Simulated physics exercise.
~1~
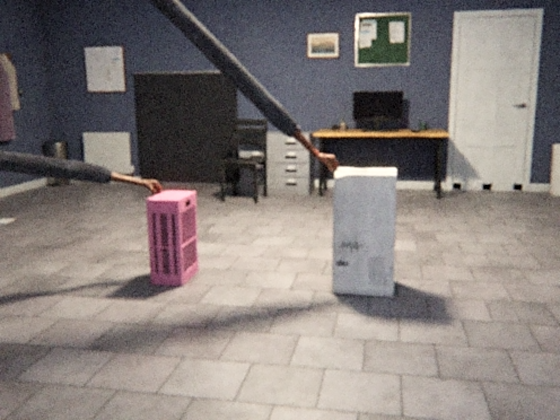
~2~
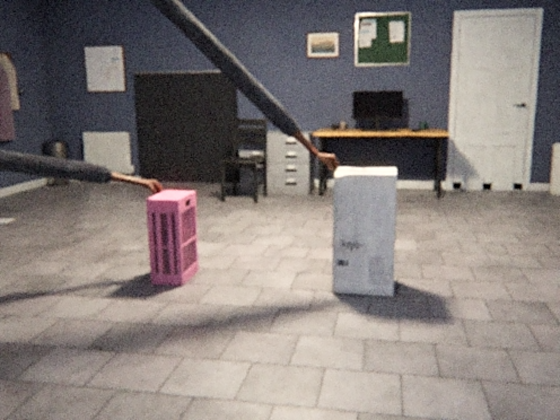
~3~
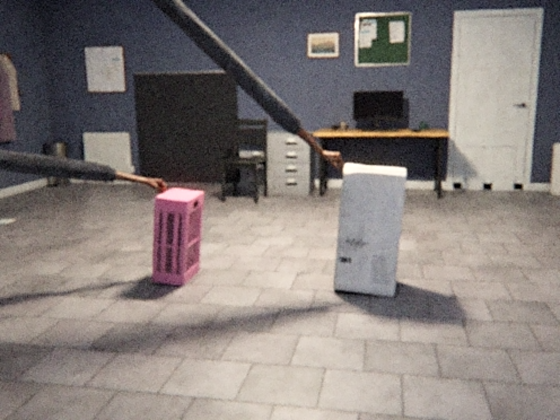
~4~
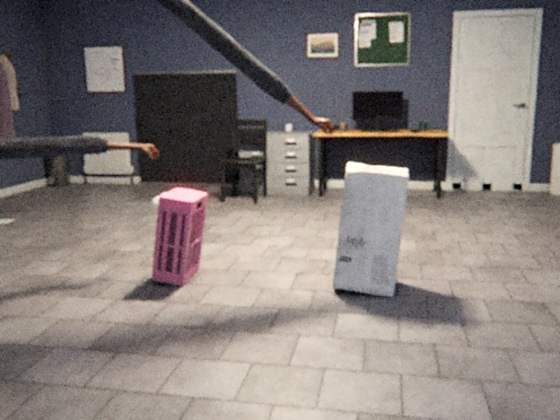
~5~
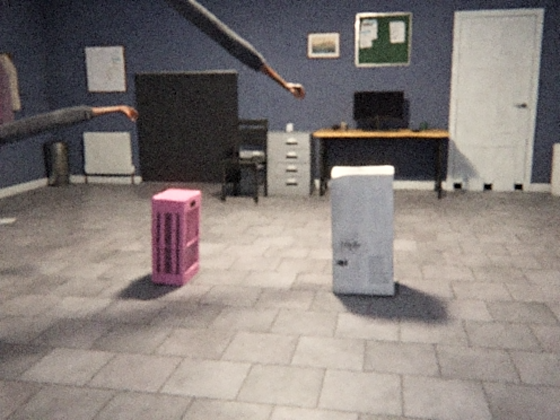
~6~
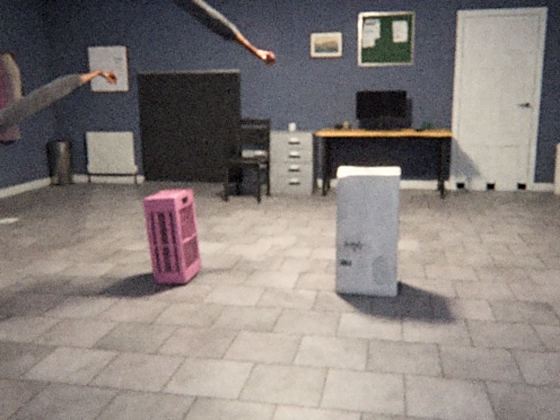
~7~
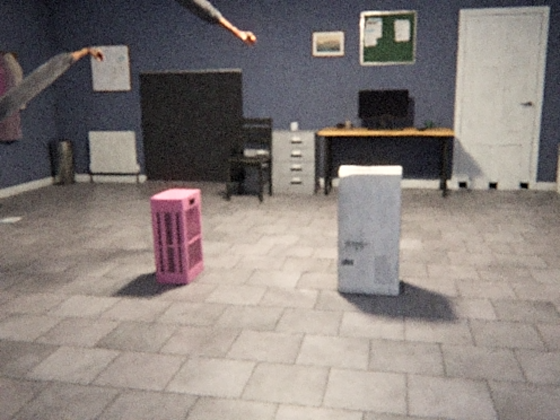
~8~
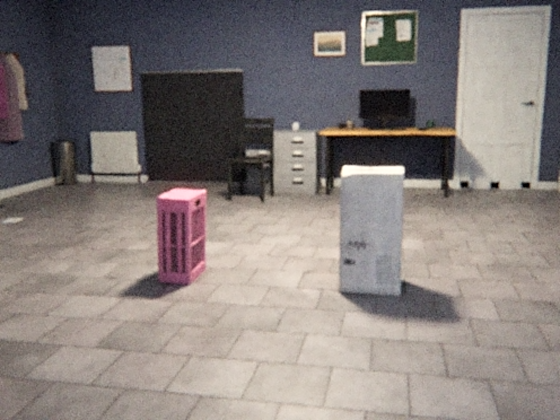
A pink crate on the left and a taller white parcel on the right stand on a grey tiled floor, each with a hand at its top. The hands give both a quick shove, and the two tip slightly to the right. The arms let go and draw back upward, leaving the crate and the parcel to rock on their bases. The parcel comes back upright while the crate sways a little one way and the other. By the end the arms are gone, and both remain standing before the desk, chair and blue wall, neither having toppled.
